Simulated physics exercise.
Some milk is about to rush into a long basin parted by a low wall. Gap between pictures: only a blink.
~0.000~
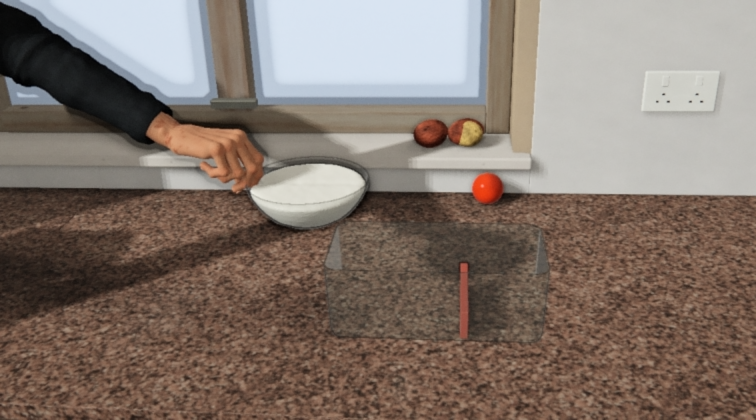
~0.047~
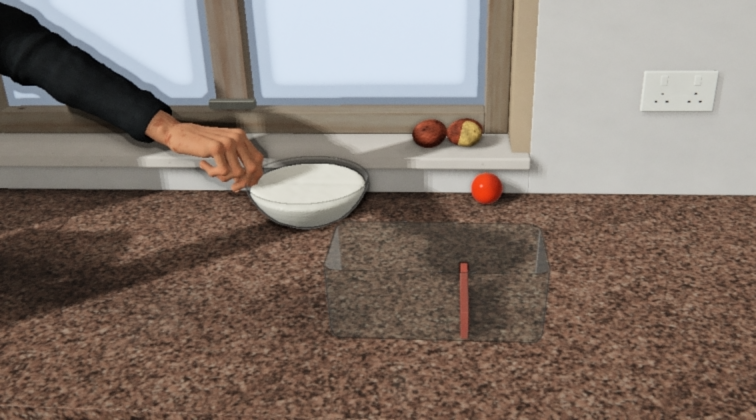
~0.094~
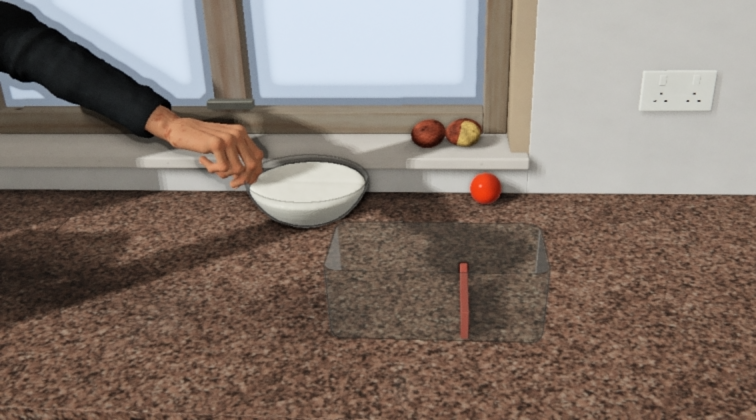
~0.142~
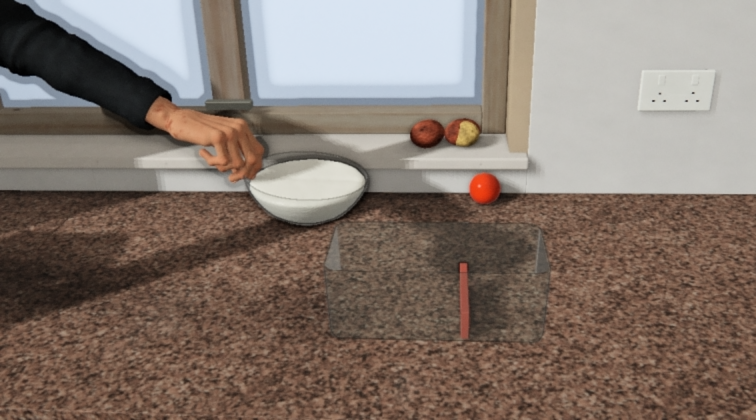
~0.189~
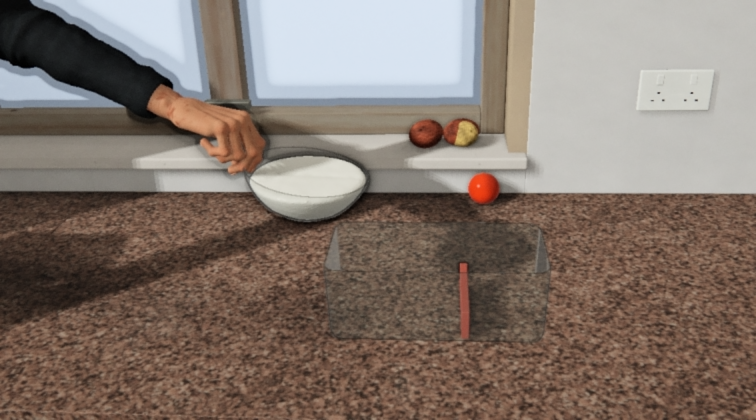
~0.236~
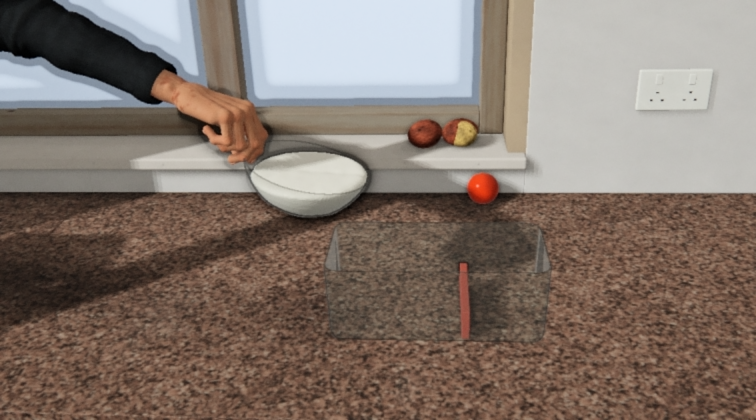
A hand gradually tilts a glass bowl of milk rightward beside a clear divided basin.
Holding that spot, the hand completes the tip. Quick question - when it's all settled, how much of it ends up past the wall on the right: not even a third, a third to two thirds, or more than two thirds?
The right side is left with too little to make a third.
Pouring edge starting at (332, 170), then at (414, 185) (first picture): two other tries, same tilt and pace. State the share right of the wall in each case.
First try: Near 10 percent; second try: Near 75 percent.
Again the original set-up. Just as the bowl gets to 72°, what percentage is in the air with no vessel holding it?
I'd reckon some 50 per cent.
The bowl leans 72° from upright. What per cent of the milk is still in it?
Remaining fraction: Approx. 25 %.
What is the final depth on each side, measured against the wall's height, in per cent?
Left side 50 percent, right side 10 percent.
A moment on, the bowl is tipped part way and 27 per cent is still to pour, 21 is left of the wall and 0 right of it.
Next, the bowl is tipped right over and 0 per cent is still to pour, 87 is left of the wall and 10 right of it.
Then the bowl is tipped right over and 0 per cent is still to pour, 87 is left of the wall and 11 right of it.
Later the bowl is tipped right over and 0 per cent is still to pour, 84 is left of the wall and 13 right of it.
At rest 84 per cent lies left of the wall, 13 right of it and 2 outside.
